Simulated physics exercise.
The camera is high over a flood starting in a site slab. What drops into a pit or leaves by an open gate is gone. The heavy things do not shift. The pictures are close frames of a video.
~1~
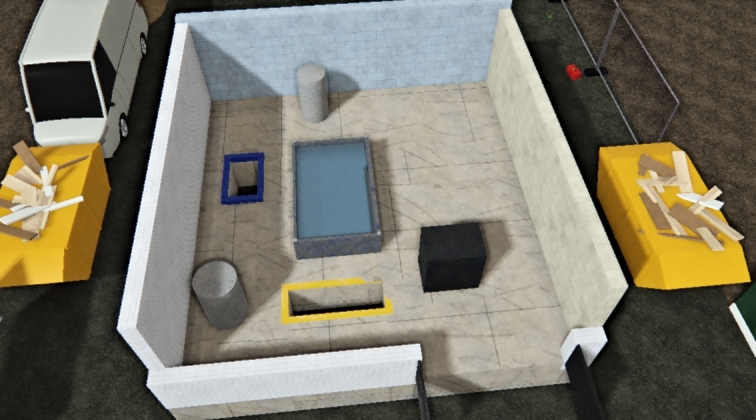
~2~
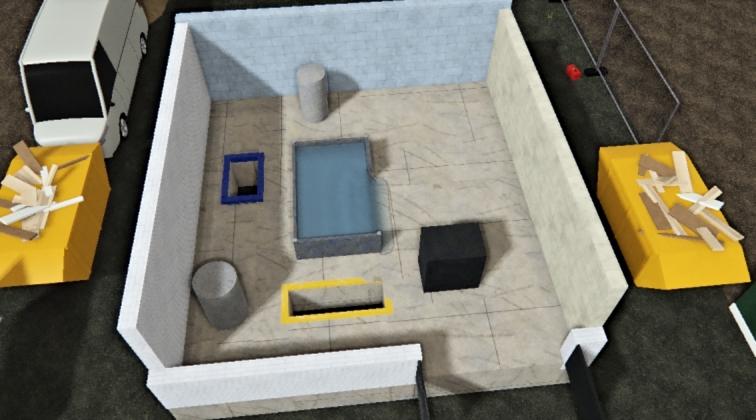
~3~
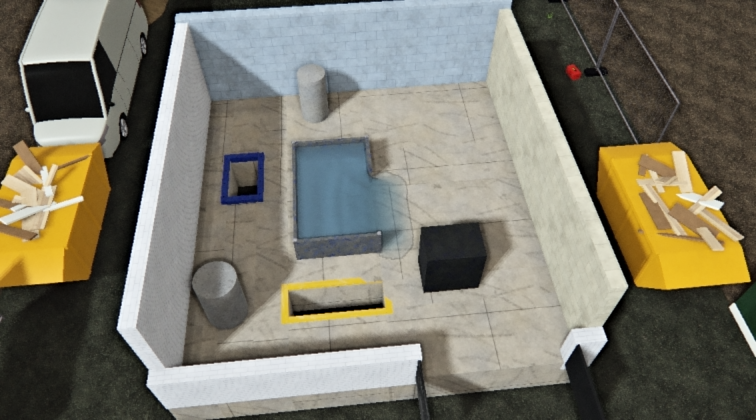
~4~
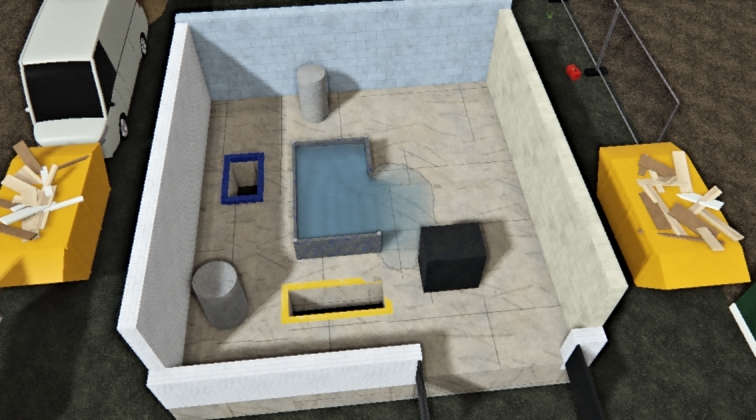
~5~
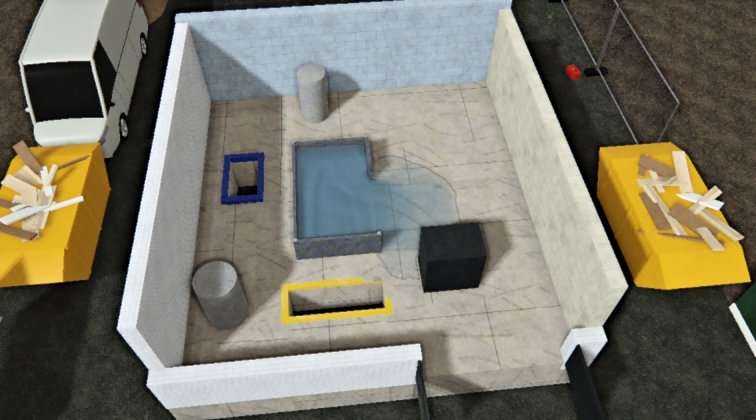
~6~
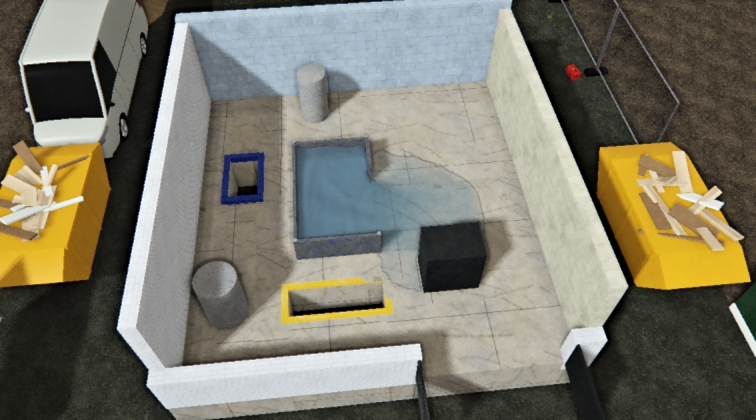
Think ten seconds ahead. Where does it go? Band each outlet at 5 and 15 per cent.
One by one: The gate takes above 15 %; the yellow pit takes not even 5 %; the blue pit takes not even 5 %.
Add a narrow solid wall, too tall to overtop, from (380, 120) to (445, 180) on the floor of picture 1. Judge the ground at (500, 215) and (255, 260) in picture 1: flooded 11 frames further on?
In turn: Wet, dry.
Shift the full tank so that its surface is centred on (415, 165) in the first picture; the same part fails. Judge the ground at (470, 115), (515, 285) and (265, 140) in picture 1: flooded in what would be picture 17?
In that order: Wet, flooded, clear.
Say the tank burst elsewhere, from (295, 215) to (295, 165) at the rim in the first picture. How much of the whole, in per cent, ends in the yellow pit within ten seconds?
Roughly, in per cent: Yellow 15.
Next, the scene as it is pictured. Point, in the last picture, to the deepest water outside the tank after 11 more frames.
Near (536, 234).
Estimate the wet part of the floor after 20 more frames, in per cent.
Near 40 in a hundred.
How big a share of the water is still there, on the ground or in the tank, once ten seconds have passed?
Some 72 per cent.
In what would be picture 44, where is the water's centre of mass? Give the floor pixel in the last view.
At about (427, 186).
A moment on, water covers 20 % of the floor; the gate 0 %, the yellow pit 0 %, the blue pit 0 %.
Next, water covers 30 % of the floor; the gate 0 %, the yellow pit 0 %, the blue pit 0 %.
Then, water covers 40 % of the floor; the gate 4 %, the yellow pit 0 %, the blue pit 0 %.
Later, water covers 55 % of the floor; the gate 16 %, the yellow pit 1 %, the blue pit 0 %.
In the end, water covers 75 % of the floor; the gate 26 %, the yellow pit 1 %, the blue pit 0 %.
